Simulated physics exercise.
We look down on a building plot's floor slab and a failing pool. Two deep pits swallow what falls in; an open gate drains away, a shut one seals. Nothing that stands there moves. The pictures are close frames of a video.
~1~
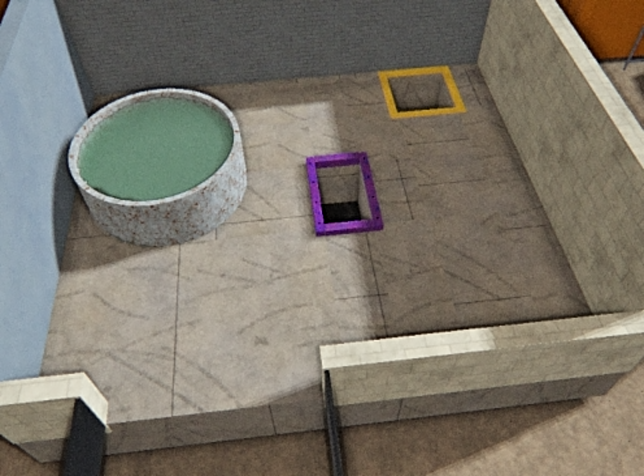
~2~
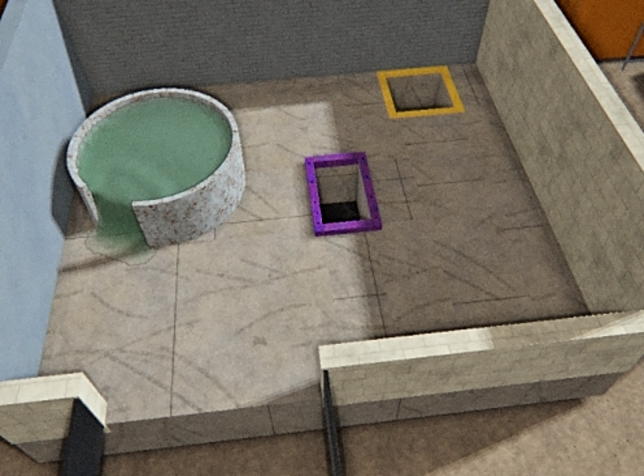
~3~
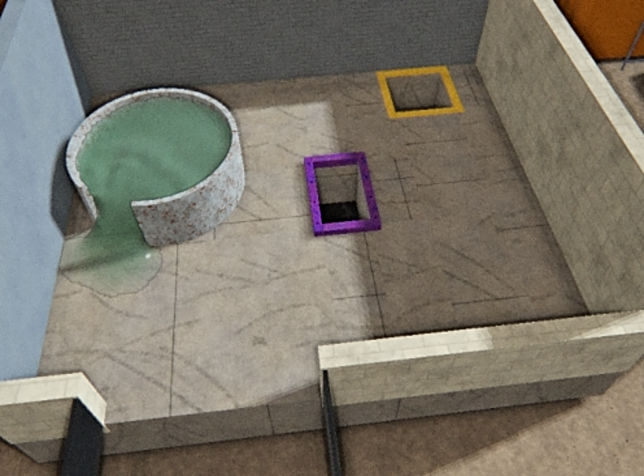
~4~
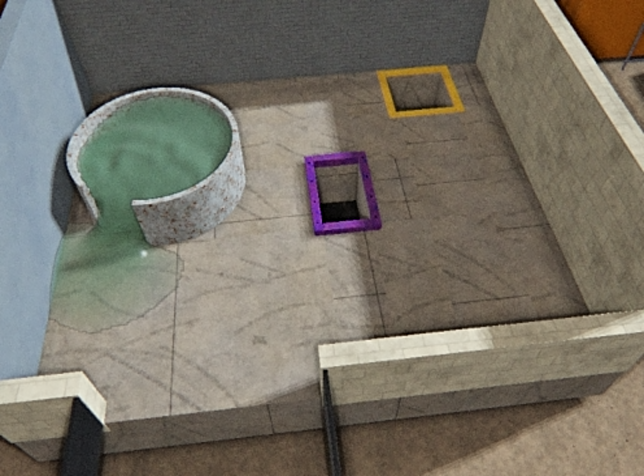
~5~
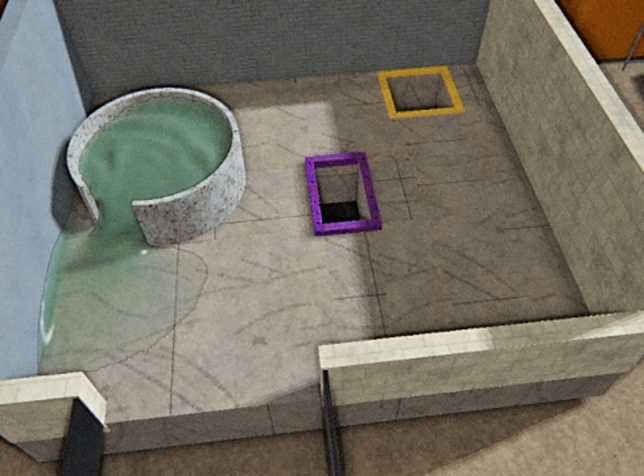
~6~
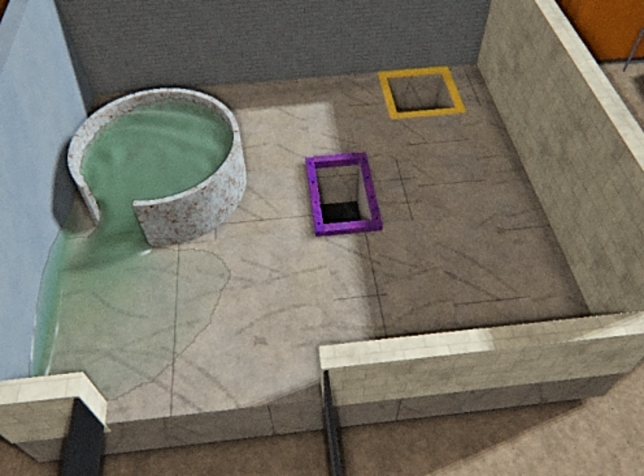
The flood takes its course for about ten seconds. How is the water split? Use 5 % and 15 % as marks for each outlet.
The gate takes more than 15 %; the purple pit takes less than 5 %; the yellow pit takes less than 5 %.
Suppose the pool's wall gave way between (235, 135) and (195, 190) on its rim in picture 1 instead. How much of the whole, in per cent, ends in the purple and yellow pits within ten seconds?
Parts in a hundred: Purple 25, yellow 14.
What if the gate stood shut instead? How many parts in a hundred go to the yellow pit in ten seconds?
In per cent: Yellow 15.
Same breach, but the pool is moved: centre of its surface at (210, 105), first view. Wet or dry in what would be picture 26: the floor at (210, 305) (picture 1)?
Verdict: Covered.
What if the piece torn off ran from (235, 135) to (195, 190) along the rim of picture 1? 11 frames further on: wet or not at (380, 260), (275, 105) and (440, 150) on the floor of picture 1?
In turn: Wet, dry, free of water.
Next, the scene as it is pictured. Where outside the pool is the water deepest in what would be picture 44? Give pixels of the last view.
Near (33, 409).
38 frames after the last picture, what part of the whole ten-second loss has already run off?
Close to 70 %.
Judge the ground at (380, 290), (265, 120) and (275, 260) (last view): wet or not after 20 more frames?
As listed: Under water, clear, under water.
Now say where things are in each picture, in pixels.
The first picture shows the pool at (157, 147) is whole and still.
In the second picture, the front is at (142, 259), out from the gap at (119, 225).
In the third picture, the front is at (109, 290), out from the gap at (119, 226).
In the fourth picture, the front is at (89, 325), out from the gap at (120, 226).
In the fifth picture, the front is at (40, 368), out from the gap at (120, 225).
In the sixth picture, water pours out at (120, 225) and has run to a hidden place.
A moment on, water covers 15 % of the floor; the gate 1 %, the purple pit 0 %, the yellow pit 0 %.
Next, water covers 20 % of the floor; the gate 6 %, the purple pit 0 %, the yellow pit 0 %.
Then, water covers 40 % of the floor; the gate 16 %, the purple pit 0 %, the yellow pit 0 %.
Later, water covers 60 % of the floor; the gate 31 %, the purple pit 0 %, the yellow pit 0 %.
In the end, water covers 90 % of the floor; the gate 42 %, the purple pit 0 %, the yellow pit 2 %.
